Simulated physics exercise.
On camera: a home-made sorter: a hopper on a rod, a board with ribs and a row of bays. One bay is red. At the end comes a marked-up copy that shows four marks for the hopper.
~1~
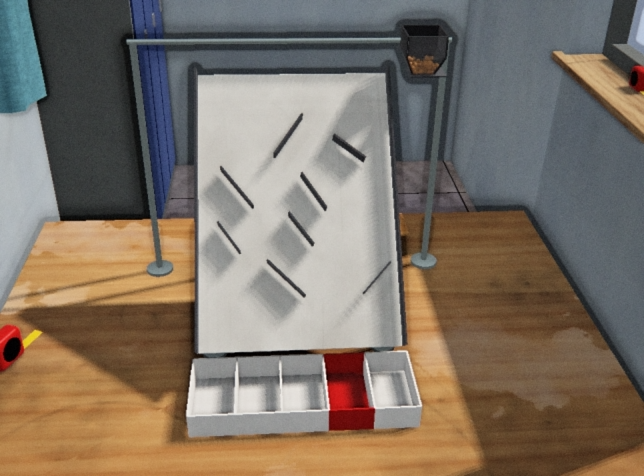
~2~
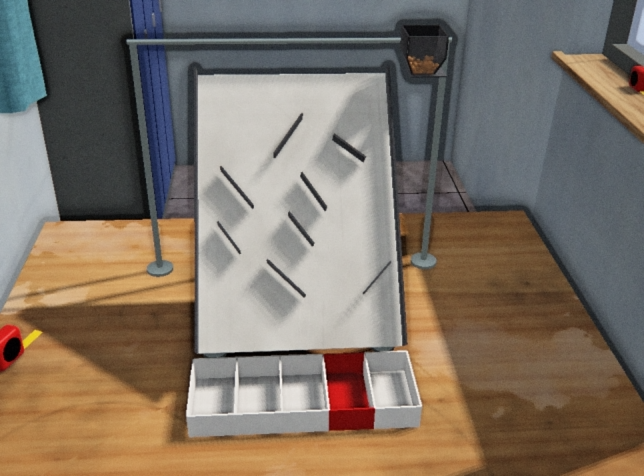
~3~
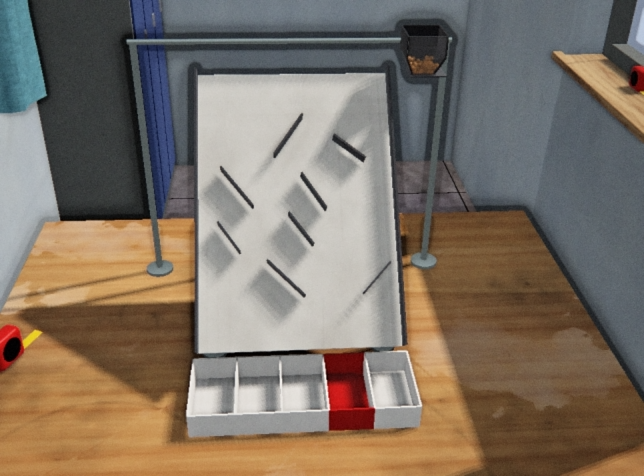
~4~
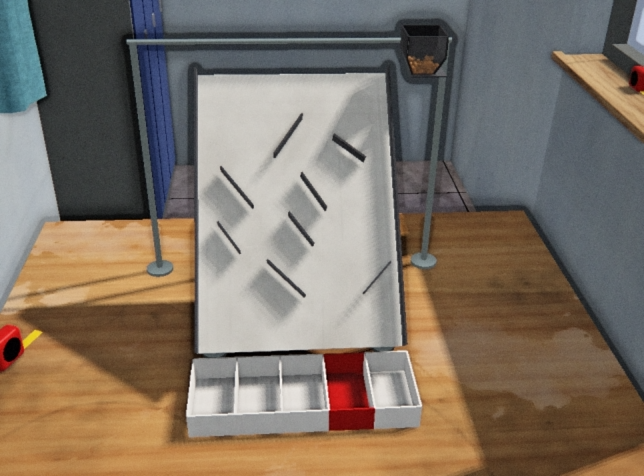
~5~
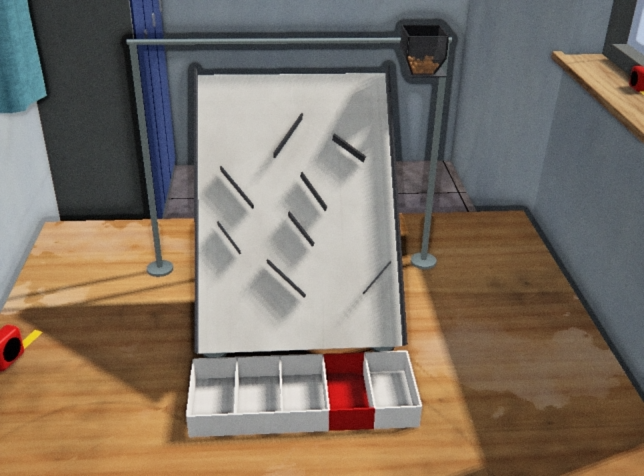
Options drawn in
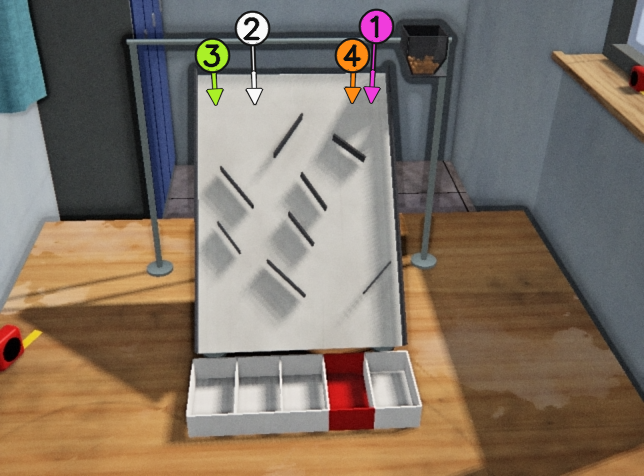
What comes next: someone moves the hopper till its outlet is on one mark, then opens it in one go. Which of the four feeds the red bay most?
The answer is mark 2.
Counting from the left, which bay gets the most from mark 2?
The fourth.
On the marked copy, mark 1 meets the board at (371, 97); mark 2 meets the board at (254, 98); mark 3 meets the board at (215, 99); mark 4 meets the board at (352, 97).
With 1, about a third in the red bay, about two thirds in other bays.
With 2, most in the red bay, about a quarter in other bays.
With 3, about a quarter in the red bay, most in other bays.
With 4, about half in the red bay, about half in other bays.
